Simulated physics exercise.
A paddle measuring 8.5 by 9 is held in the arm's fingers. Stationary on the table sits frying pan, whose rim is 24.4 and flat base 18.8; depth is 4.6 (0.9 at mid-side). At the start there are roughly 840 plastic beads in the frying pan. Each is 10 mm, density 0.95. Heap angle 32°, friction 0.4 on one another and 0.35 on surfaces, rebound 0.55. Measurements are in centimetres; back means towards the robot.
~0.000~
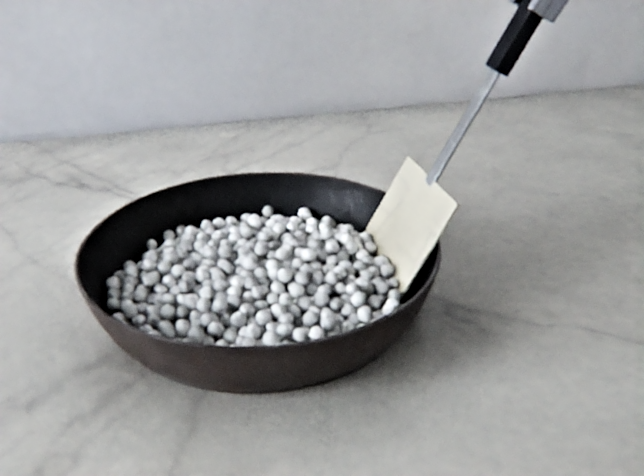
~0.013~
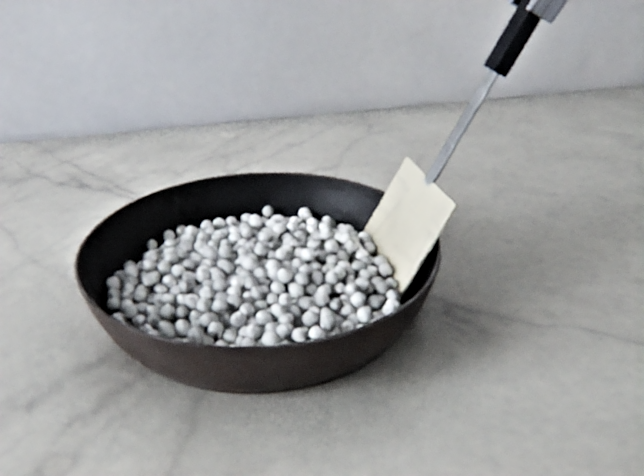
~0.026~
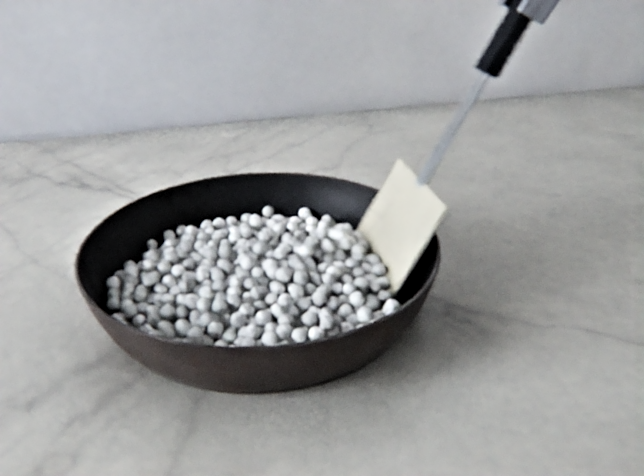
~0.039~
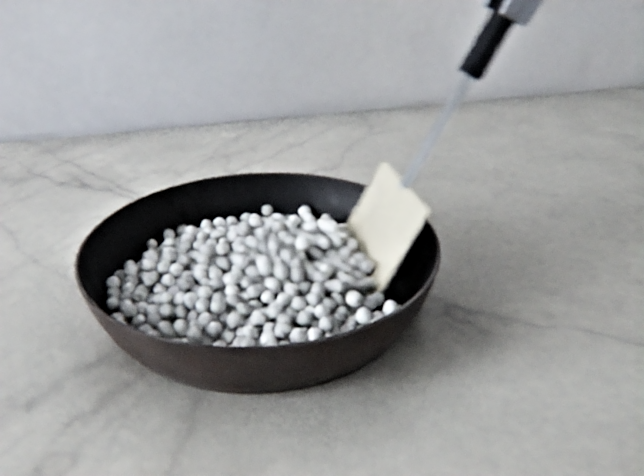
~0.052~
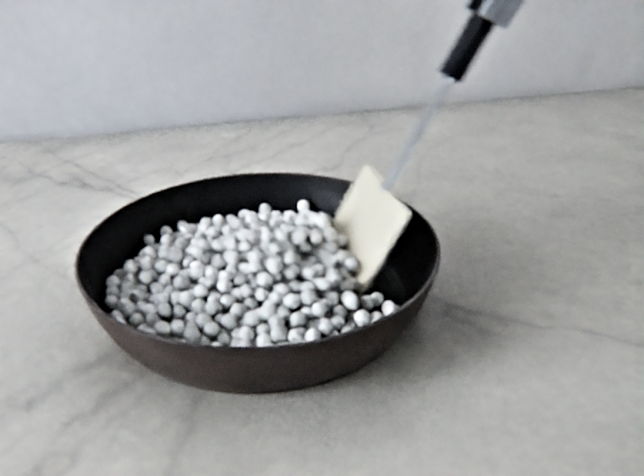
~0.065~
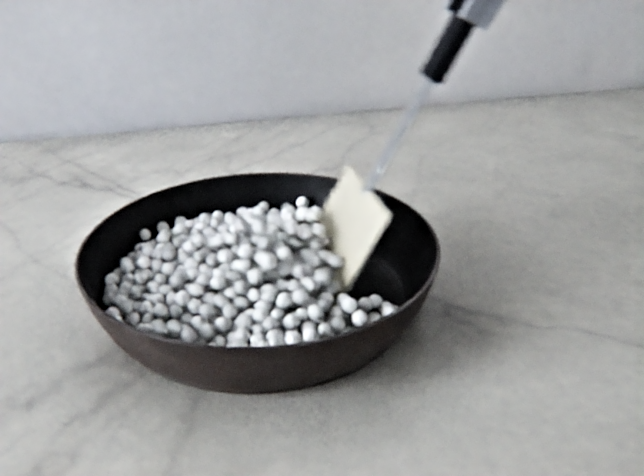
A cream-coloured paddle, held by a robot arm, rested at the right edge of a dark pan of whitish beads, then swept left, pushing them together and baring the pan behind it.
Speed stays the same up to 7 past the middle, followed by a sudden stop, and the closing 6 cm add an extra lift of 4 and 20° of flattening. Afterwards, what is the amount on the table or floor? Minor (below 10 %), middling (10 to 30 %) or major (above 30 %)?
Middling.
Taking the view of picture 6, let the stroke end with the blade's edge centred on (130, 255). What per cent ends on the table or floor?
25 %, roughly.
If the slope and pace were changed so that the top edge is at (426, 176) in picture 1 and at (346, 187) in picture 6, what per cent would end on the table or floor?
Roughly 25 percent ends up there.
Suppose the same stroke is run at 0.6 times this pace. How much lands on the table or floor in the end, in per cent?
Roughly 5 percent ends on the table or floor.
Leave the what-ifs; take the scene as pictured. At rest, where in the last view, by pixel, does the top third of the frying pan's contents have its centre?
The centre sits close to (161, 278).
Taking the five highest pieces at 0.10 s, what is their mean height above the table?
About 7 cm.
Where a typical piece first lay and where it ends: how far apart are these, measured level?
3 cm.
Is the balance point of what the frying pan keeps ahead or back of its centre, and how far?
Offset: About 4.0 cm, ahead.
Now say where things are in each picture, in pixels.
The first frame shows paddle top edge at (432, 178), sloping 61°; upper third of the load around (272, 272), from x 115 to 405, top at y 210; 836 in the frying pan.
The second frame shows paddle top edge at (431, 179), sloping 61°; upper third of the load around (272, 272), from x 115 to 405, top at y 210.
The third frame shows paddle top edge at (422, 181), sloping 61°; upper third of the load around (274, 270), from x 115 to 405, top at y 210.
The fourth frame shows paddle top edge at (406, 183), sloping 61°; upper third of the load around (277, 268), from x 115 to 405, top at y 210.
The fifth frame shows paddle top edge at (387, 186), sloping 61°; upper third of the load around (271, 264), from x 110 to 400, top at y 205.
The sixth frame shows paddle top edge at (368, 188), sloping 61°; upper third of the load around (263, 260), from x 110 to 400, top at y 205; 836 in the frying pan.
By 0.10 s, sloping 61°, highest piece 7 above the table; 836 in the frying pan.
By 0.13 s, sloping 54°, highest piece 8 above the table; 836 in the frying pan.
By 0.34 s, sloping 41°, highest piece 10 above the table; 675 in the frying pan, 158 on the table or floor, 3 on the blade or in flight.
By 1.39 s, sloping 41°, highest piece 5 above the table; 674 in the frying pan, 162 on the table or floor.
Final count, 674 in the frying pan, 162 on the table or floor. That is 19 % on the table or floor.
